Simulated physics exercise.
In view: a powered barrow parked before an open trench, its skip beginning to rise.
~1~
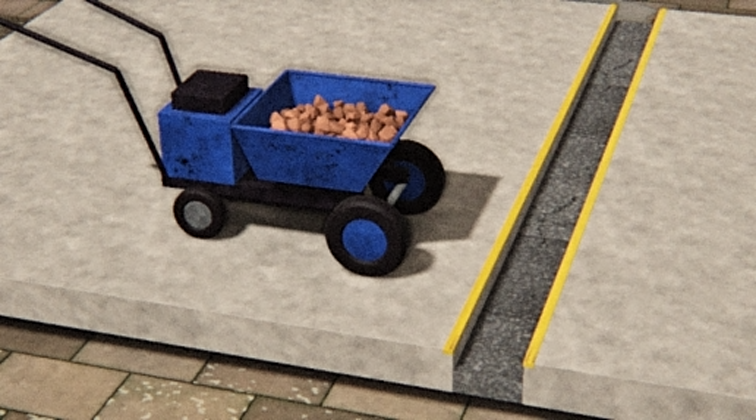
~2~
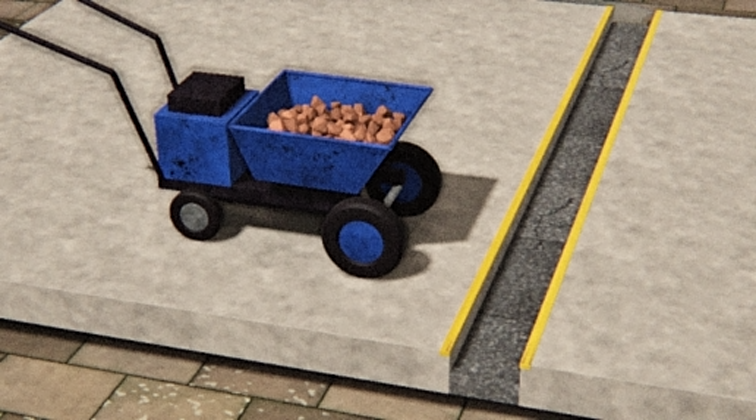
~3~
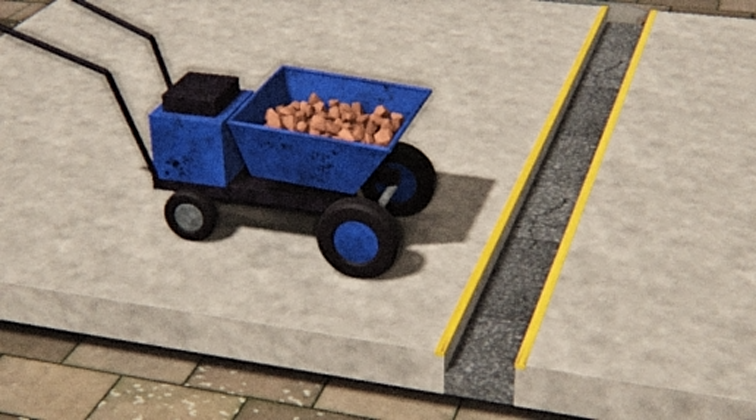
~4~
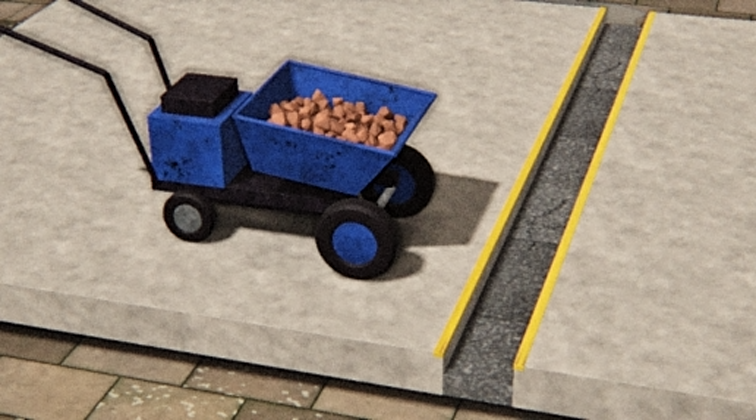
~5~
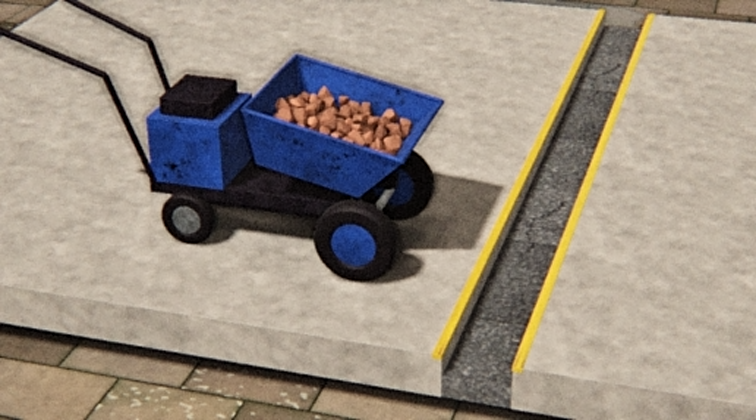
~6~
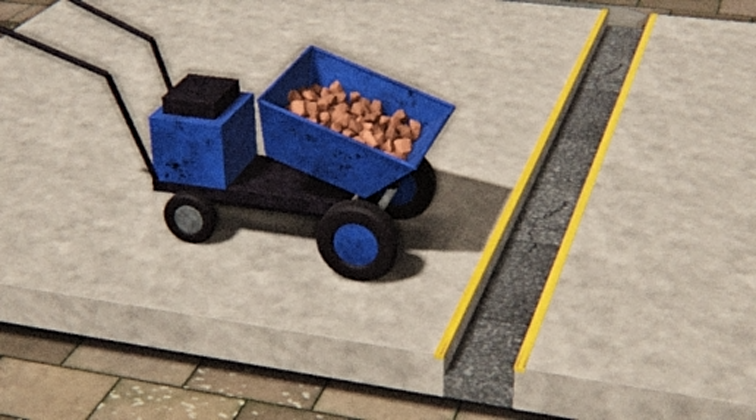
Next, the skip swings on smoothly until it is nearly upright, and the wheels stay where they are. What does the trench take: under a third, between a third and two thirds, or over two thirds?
In the trench: Over two thirds.
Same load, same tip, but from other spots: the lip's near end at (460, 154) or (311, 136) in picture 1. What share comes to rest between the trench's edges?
Near 10 % and 20 %.
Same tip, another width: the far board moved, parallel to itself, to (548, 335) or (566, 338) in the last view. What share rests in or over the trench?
The first gives 90 %, the second 90 %.
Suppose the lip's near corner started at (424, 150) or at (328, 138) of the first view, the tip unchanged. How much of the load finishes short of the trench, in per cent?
Roughly 0 per cent, and 50 per cent.
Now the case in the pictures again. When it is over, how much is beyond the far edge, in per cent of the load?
About 0 per cent.
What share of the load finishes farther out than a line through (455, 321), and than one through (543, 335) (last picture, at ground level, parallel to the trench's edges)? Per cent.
The first gives 90 %, the second 0 %.
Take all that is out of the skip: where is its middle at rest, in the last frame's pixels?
Near (516, 270).
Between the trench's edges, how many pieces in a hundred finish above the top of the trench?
Some 30 per cent.
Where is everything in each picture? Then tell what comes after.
In the first frame, lip of the skip at (392, 146), level; top of the load at (341, 127), lumps of rubble; first edge of the trench at (464, 316); far edge at (542, 328), the trench under half as wide as the skip, and shallow for its width.
In the second frame, lip of the skip at (390, 148), level; top of the load at (338, 128).
In the third frame, lip of the skip at (389, 150), tipped barely; top of the load at (321, 127).
In the fourth frame, lip of the skip at (394, 155), tipped a little; top of the load at (308, 124).
In the fifth frame, lip of the skip at (402, 161), tipped a little; top of the load at (308, 125).
In the sixth frame, lip of the skip at (414, 168), tipped clearly; top of the load at (320, 119); first edge of the trench at (455, 320); far edge at (533, 332).
Soon after the last picture, skip tipped steeply; all in the skip.
A little later, skip tipped right over; most in the skip; a stray few short of the trench; a small part in or heaped over the trench; a stray few falling.
Later still, skip tipped right over; a small part in the skip; a stray few short of the trench; most in or heaped over the trench; a stray few beyond it.
At rest, skip tipped right over; a stray few in the skip; a small part short of the trench; most in or heaped over the trench; a stray few beyond it.
